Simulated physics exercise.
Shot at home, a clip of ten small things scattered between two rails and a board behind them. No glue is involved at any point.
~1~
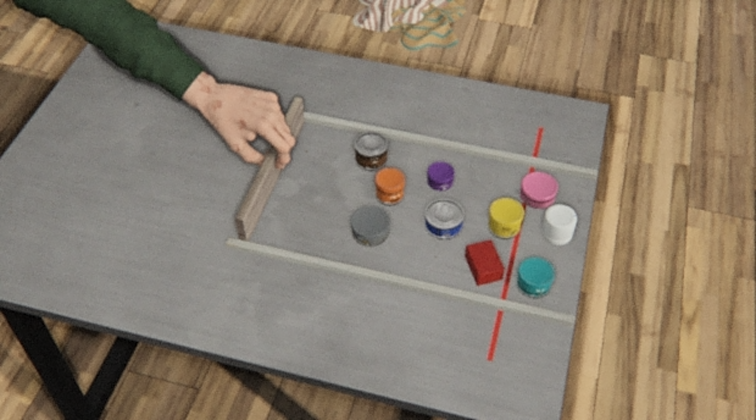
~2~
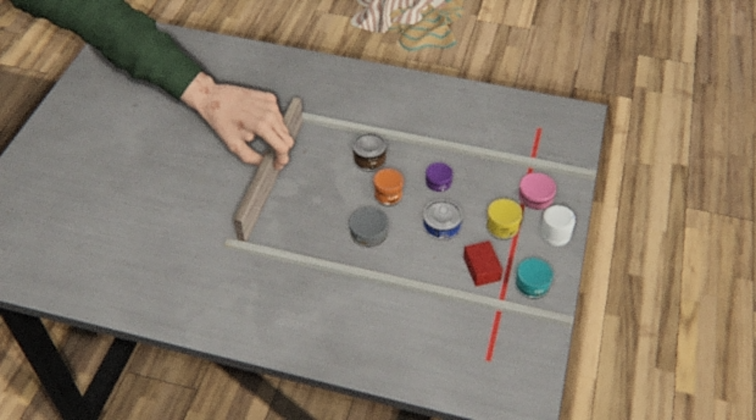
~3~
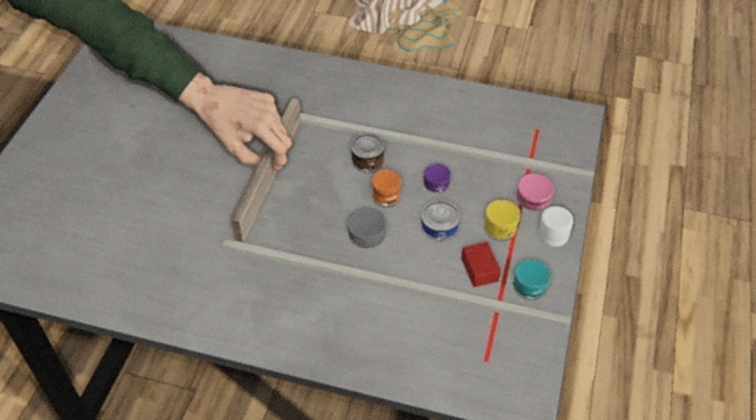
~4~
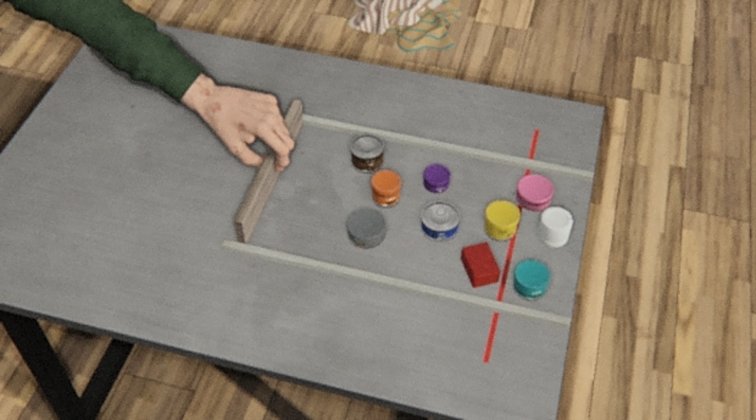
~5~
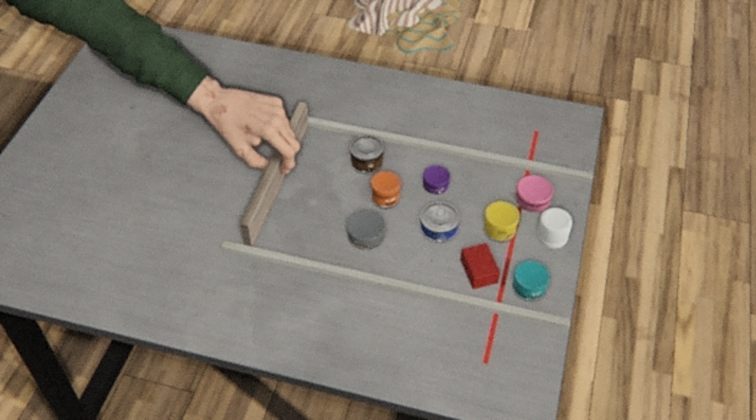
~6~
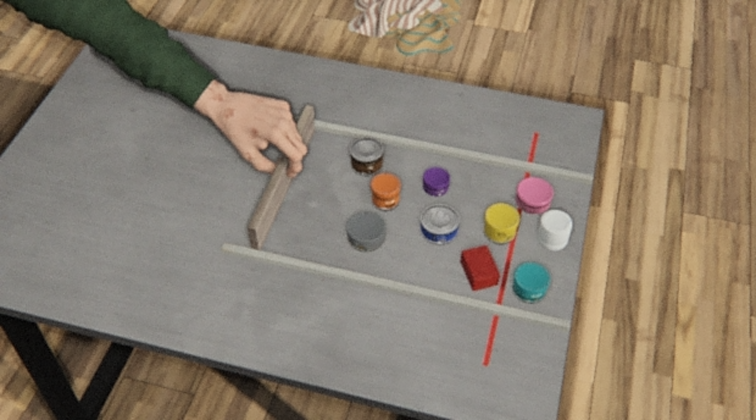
In the video, a hand in a green sleeve holds a wooden board upright on a gray table and slides it slightly to the right between two pale rails, while the colorful tubs and red block ahead stay in place.
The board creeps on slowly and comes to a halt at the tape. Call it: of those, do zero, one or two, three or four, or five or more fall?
One or two fall.
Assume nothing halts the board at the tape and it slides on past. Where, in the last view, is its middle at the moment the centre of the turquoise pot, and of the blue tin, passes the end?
Middle: Roughly (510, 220); roughly (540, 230).
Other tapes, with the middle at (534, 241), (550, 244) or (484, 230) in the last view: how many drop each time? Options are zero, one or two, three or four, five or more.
In order: Three or four, 5 or more, none at all.
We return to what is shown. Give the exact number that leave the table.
The total is 2.
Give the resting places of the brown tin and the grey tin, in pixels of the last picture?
Close to (541, 191); the other close to (527, 269).
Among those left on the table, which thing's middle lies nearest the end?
The yellow pot is foremost.
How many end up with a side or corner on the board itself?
The count in contact is 3.
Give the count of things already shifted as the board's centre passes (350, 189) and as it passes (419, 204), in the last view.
At the one place 1, at the other 5.
A little later, none off yet; white lid at rest near (554, 230); turquoise pot at rest near (531, 283); pink tub at rest near (534, 196).
When it is over, the number that fall off is one or two; down, turquoise pot and white lid.
